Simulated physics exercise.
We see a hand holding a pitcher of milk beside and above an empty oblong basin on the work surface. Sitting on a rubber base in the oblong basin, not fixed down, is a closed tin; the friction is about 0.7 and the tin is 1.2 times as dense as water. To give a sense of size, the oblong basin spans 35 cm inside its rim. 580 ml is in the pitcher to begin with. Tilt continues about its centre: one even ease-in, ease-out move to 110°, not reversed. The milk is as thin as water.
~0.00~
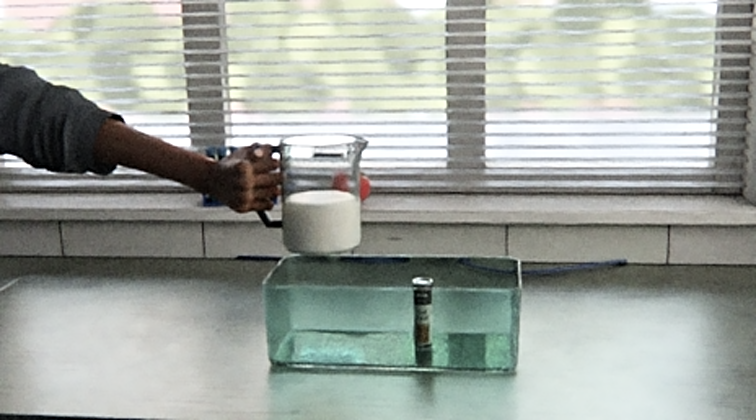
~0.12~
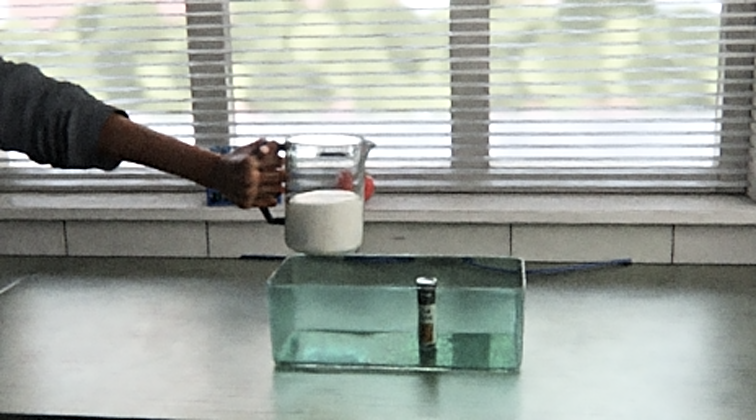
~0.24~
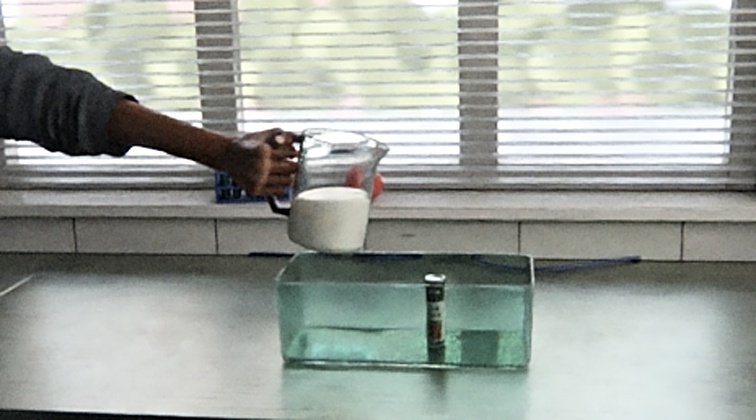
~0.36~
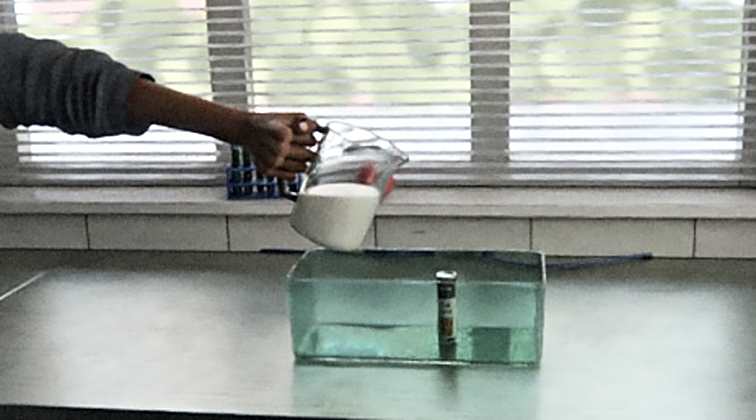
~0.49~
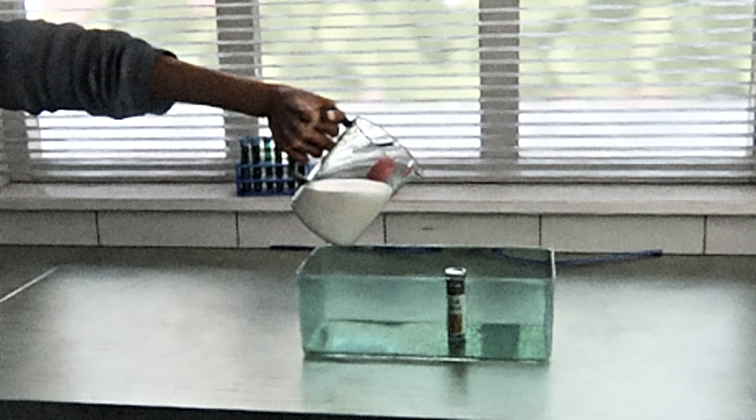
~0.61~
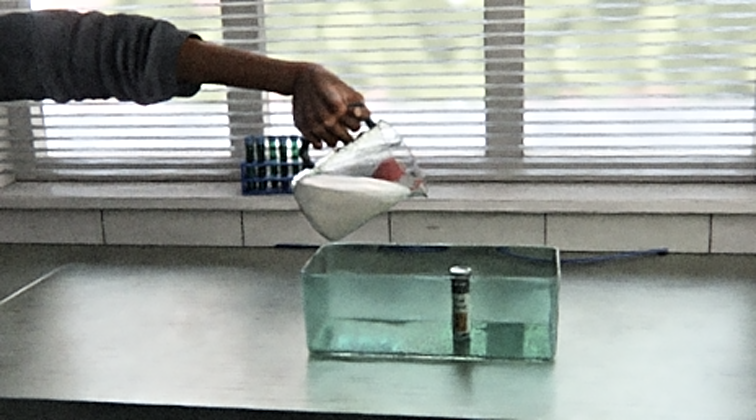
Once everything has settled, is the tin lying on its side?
My bet is it won't last.
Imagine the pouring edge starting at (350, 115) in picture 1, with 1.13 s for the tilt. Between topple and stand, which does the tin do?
Then it tips over.
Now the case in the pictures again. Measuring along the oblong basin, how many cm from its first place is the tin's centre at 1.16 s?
Near 8 cm of travel.
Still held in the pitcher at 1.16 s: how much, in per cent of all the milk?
Around 18 percent of it.
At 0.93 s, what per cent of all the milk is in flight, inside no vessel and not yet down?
About 18 per cent.
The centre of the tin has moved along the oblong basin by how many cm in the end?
The middle of the tin ends some 8.0 cm along the basin.
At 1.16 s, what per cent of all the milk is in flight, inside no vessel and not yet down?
7 per cent or so.
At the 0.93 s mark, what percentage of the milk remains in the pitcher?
Some 64 per cent.
Then, 0.93 s in, the tilt is 98° and 64 per cent is still to pour; the tin stands where it began.
Then, 1.16 s in, the tilt is 110° and 18 per cent is still to pour; the tin lies on its side.
Then, 1.41 s in, the tilt is 110° and 1 per cent is still to pour; the tin lies on its side.
Then, 1.68 s in, the tilt is 110° and 0 per cent is still to pour; the tin lies on its side.
Finally, the tin lies on its side.
